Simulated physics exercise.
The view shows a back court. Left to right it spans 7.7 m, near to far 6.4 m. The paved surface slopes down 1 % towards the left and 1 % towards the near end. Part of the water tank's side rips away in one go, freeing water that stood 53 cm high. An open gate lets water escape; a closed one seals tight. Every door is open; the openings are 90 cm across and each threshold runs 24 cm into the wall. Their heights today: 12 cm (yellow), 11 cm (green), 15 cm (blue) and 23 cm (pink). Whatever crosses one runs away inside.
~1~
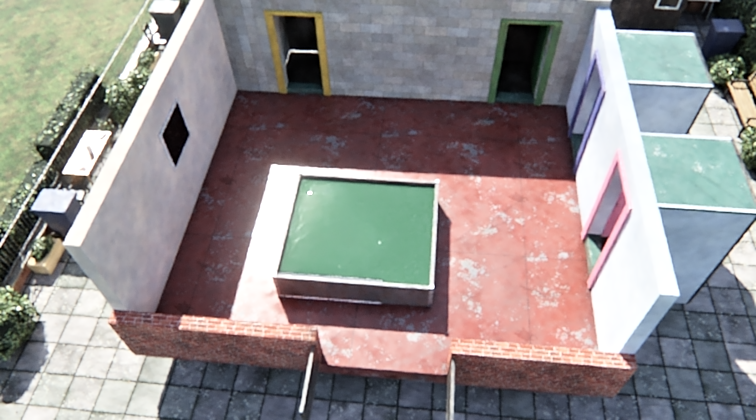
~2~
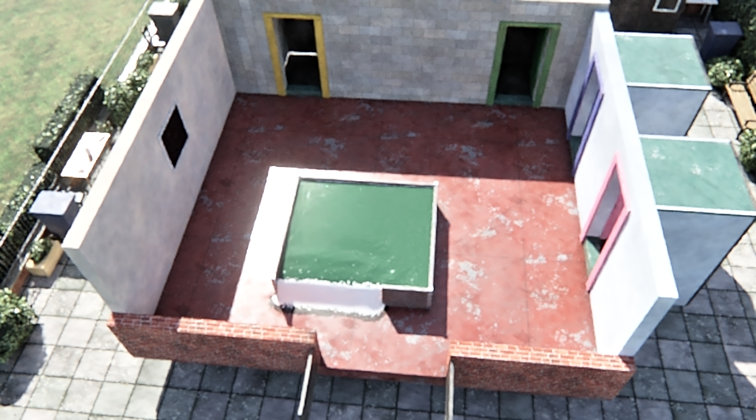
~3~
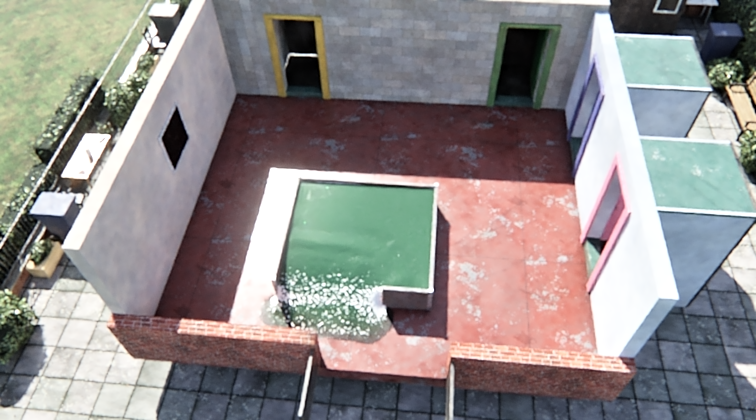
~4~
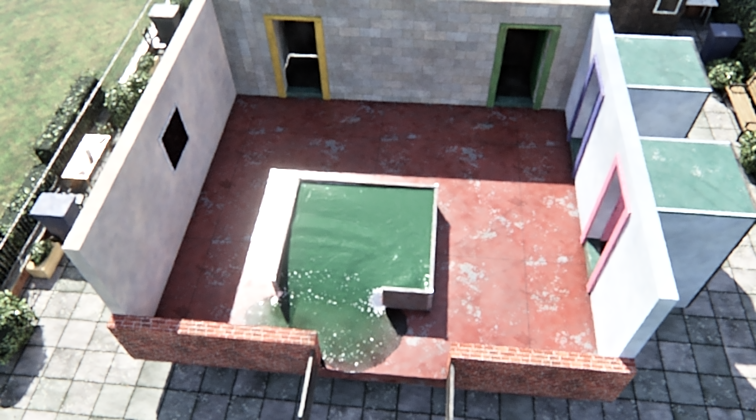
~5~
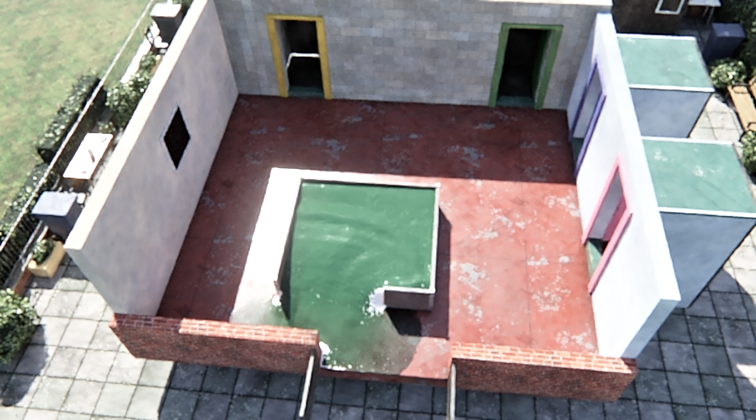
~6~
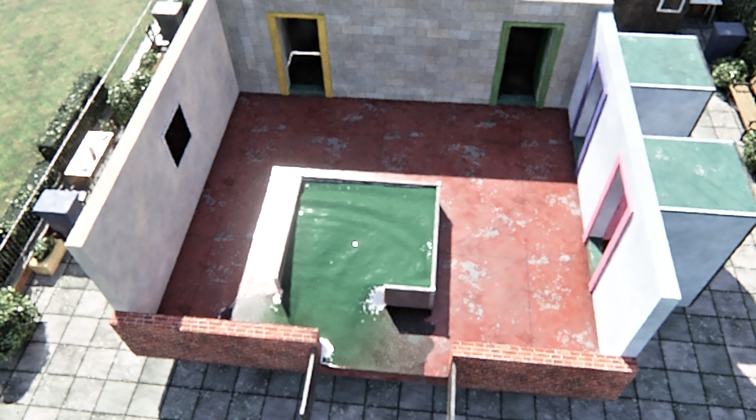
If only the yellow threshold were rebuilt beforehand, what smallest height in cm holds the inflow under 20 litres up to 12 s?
It would have to be roughly 7.5 cm high.
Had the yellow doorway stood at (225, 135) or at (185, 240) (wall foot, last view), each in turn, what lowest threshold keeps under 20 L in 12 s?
Roughly 6.5 and 9.0 cm.
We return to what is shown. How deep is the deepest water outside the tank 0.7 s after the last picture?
Roughly 46 cm.
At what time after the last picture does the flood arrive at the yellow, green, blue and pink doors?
Yellow 3.8 s, green 7.5 s, blue 10.0 s, pink not in the 12 s.
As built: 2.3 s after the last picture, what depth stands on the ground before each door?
In cm: Yellow 0, green 0, blue 0, pink 0.
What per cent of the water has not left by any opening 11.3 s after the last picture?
About 54 per cent.
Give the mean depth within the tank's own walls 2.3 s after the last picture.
Some 22 cm.
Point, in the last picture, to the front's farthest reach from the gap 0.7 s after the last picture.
Near (148, 337).
Then, 0.7 s after the last picture water covers 10 % of the floor, deepest (46 cm) near (301, 350); it has not reached the yellow door.
Then, 2.3 s after the last picture water covers 20 % of the floor, deepest (38 cm) near (148, 337); it has not reached the yellow door.
Then, 11.3 s after the last picture water covers 80 % of the floor, deepest (10 cm) near (148, 337); 5 cm at the yellow door, 0 litres in over its 12 cm threshold.
At the yellow door as built, the water peaked near 12 cm, 4.5 s after the last picture.
Run again over the same 12 s with other heights there, 30 litres in over 6.5 cm, 10 litres over 8.5 cm. The limit of 20 litres is kept from about 7.5 cm up.
